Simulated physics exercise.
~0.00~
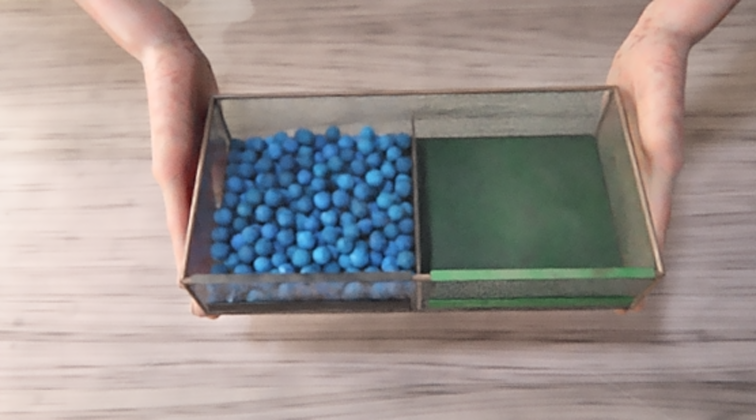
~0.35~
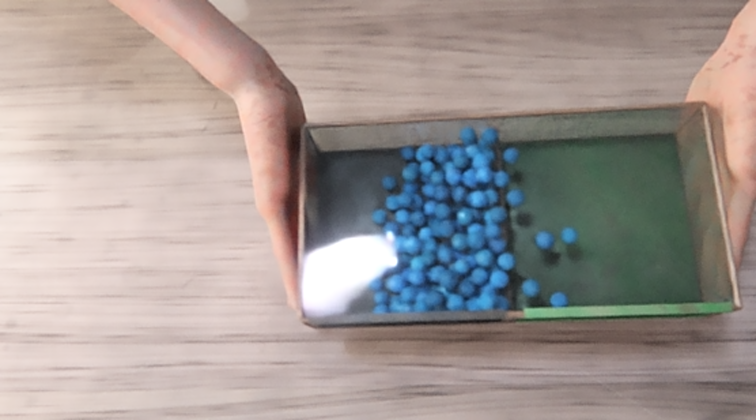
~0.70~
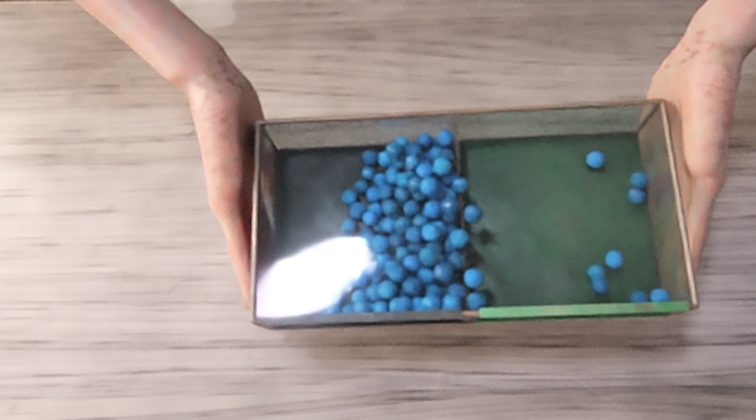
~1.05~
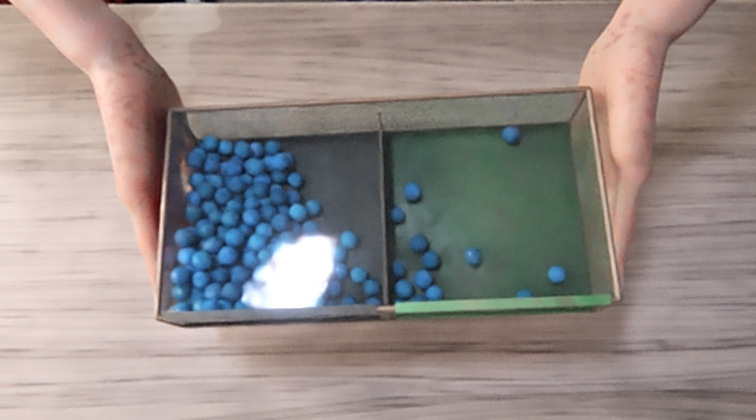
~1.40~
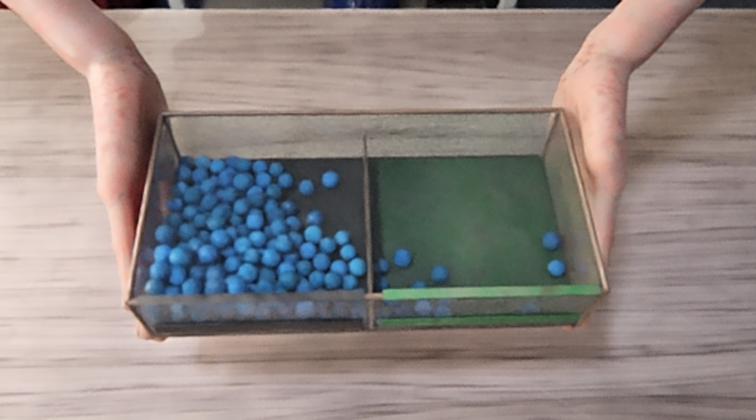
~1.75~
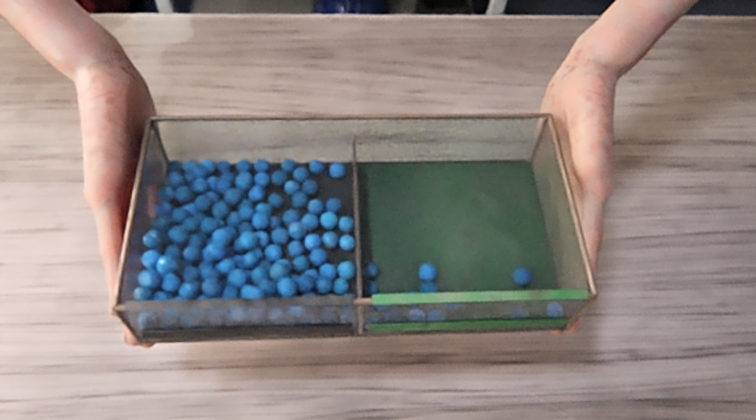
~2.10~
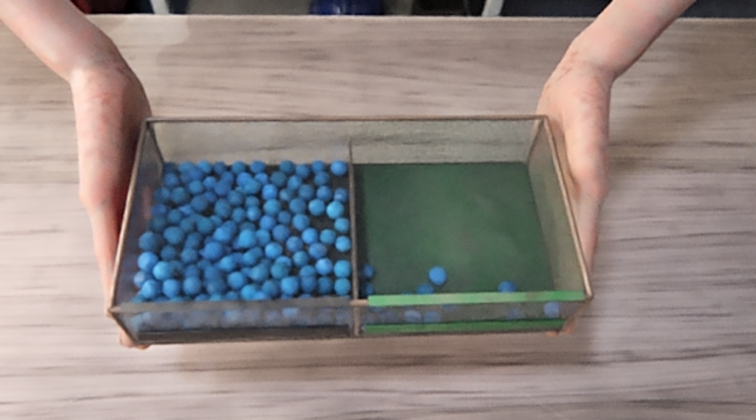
On a pale wooden table, two hands held a clear box full of small blue balls on its black left side, swung it right and back left while tipping it, then levelled it, leaving most balls on black and a few on green.
